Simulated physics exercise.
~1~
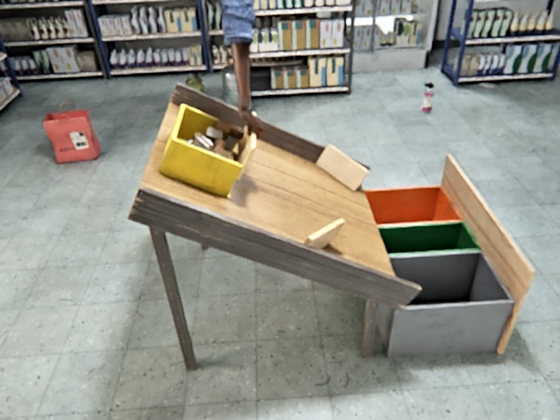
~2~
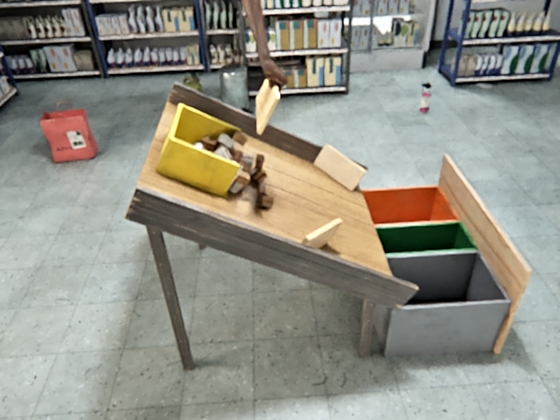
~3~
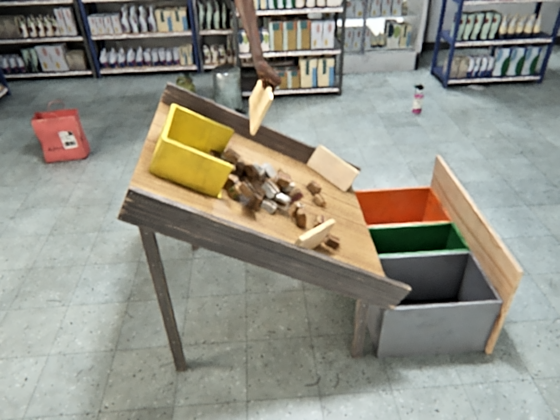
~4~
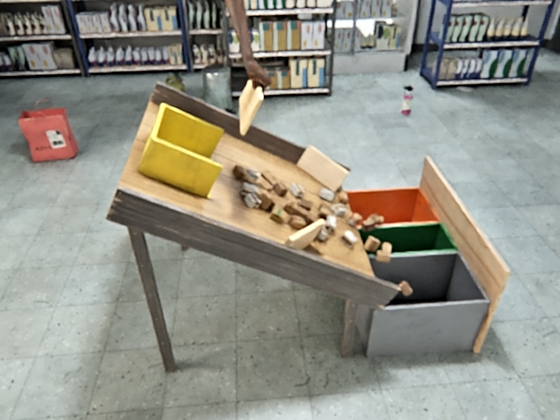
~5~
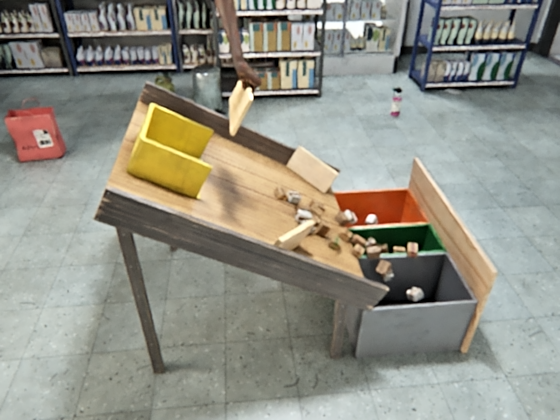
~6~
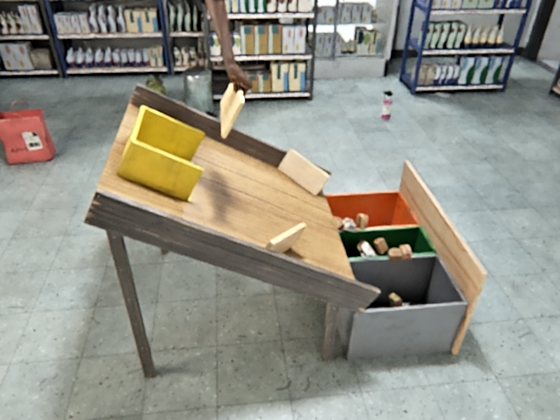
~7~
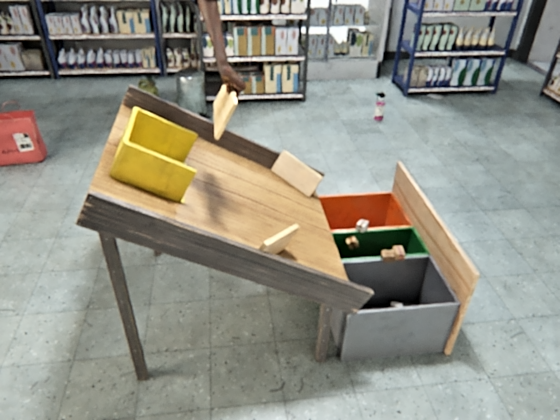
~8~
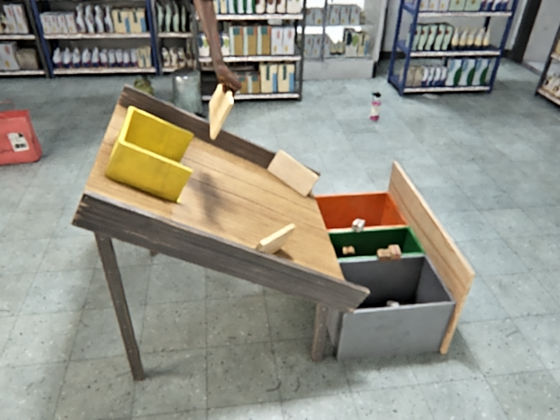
In this clip, a hand lifts the gate of a yellow pen atop a sloped wooden table, and small brown and grey pieces tumble down past two angled boards into orange, green and grey bins, leaving the slope clear while the hand still holds the gate.
